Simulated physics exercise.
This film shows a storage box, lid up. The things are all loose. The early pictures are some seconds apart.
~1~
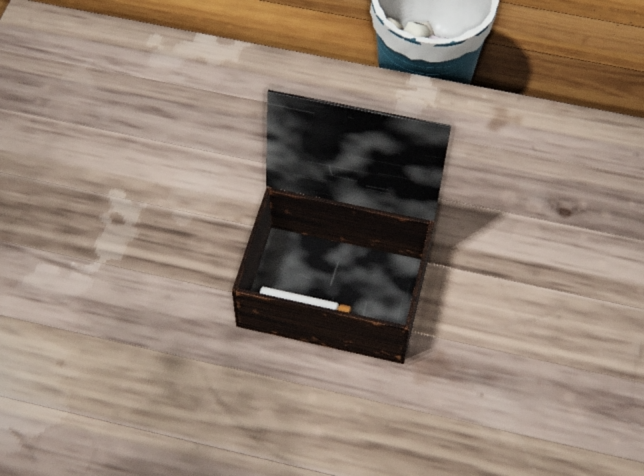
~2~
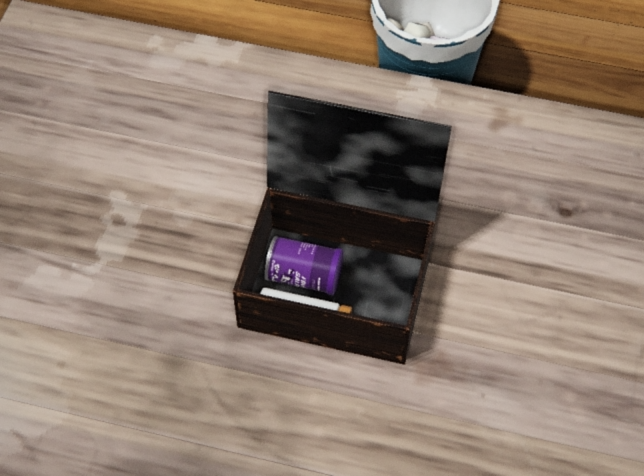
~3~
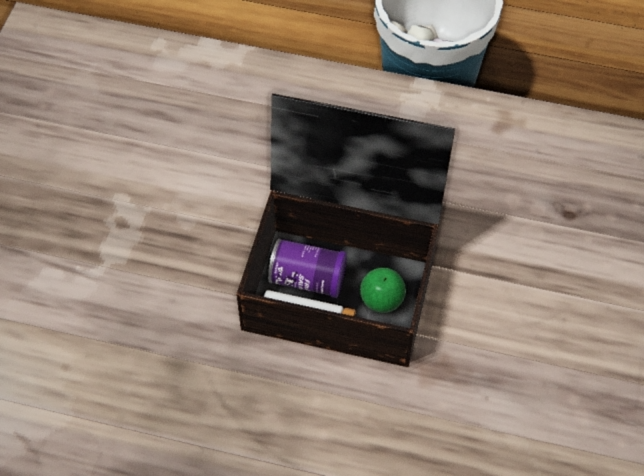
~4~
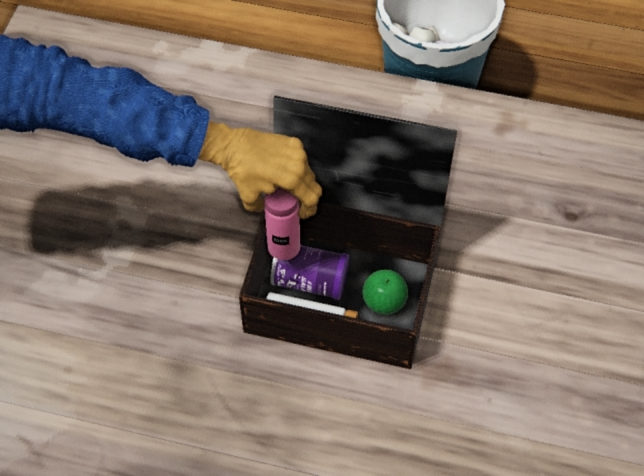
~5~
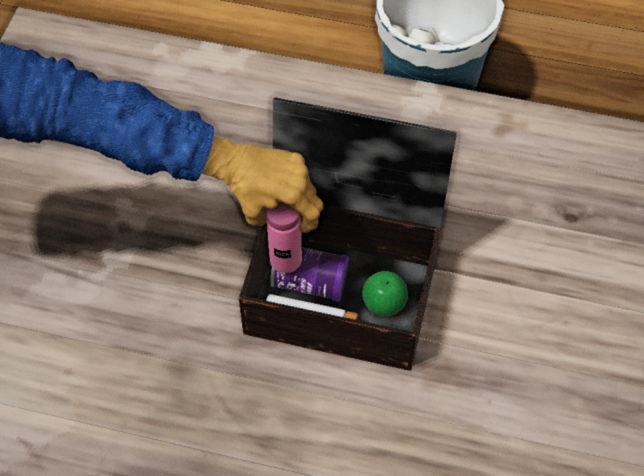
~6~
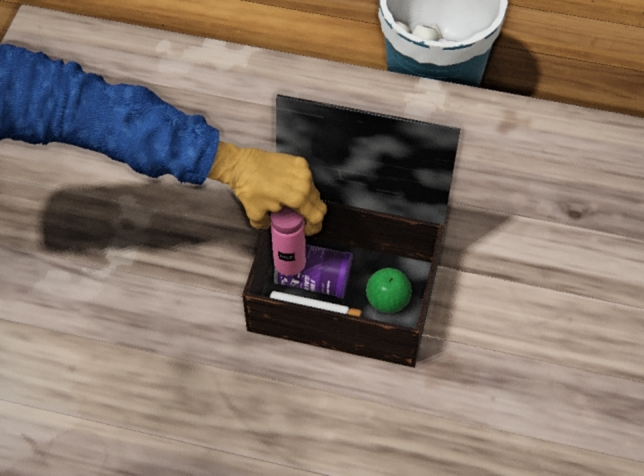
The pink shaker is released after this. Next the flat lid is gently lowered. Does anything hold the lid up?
Looks to me like the lid is kept from shutting.
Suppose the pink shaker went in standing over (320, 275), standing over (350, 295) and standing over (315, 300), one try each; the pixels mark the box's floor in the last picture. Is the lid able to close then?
Trial 1: Lid propped open. Trial 2: Lid fully lowered. Trial 3: Lid propped open.
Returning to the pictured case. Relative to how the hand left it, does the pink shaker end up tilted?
In the end, the pink shaker winds up askew.
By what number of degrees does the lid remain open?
I'd put it at roughly 12°.
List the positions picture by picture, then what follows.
The last thing is not in view yet, in the first picture.
The last thing is not in view yet, in the second picture.
The last thing is not in view yet; green apple (383, 290), in the third picture.
Still above its spot; pink shaker (283, 223); purple tin (310, 270), in the fourth picture.
Still above its spot; pink shaker (285, 236), in the fifth picture.
In place under the hand; pink shaker (289, 239); green apple (389, 290), in the sixth picture.
Then, 1.30 s on from there, lid 80° above the rim; pink shaker turned 31° from how it was put near (285, 282); purple tin shifted a little.
Then, 1.90 s on from there, lid 22° above the rim; pink shaker turned 30° from how it was put near (286, 283); purple tin shifted a little.
In the end, lid 12° above the rim; moved from the start, pink shaker; the other 3 unmoved. At the end, from the last picture's camera, pink shaker near (286, 283).
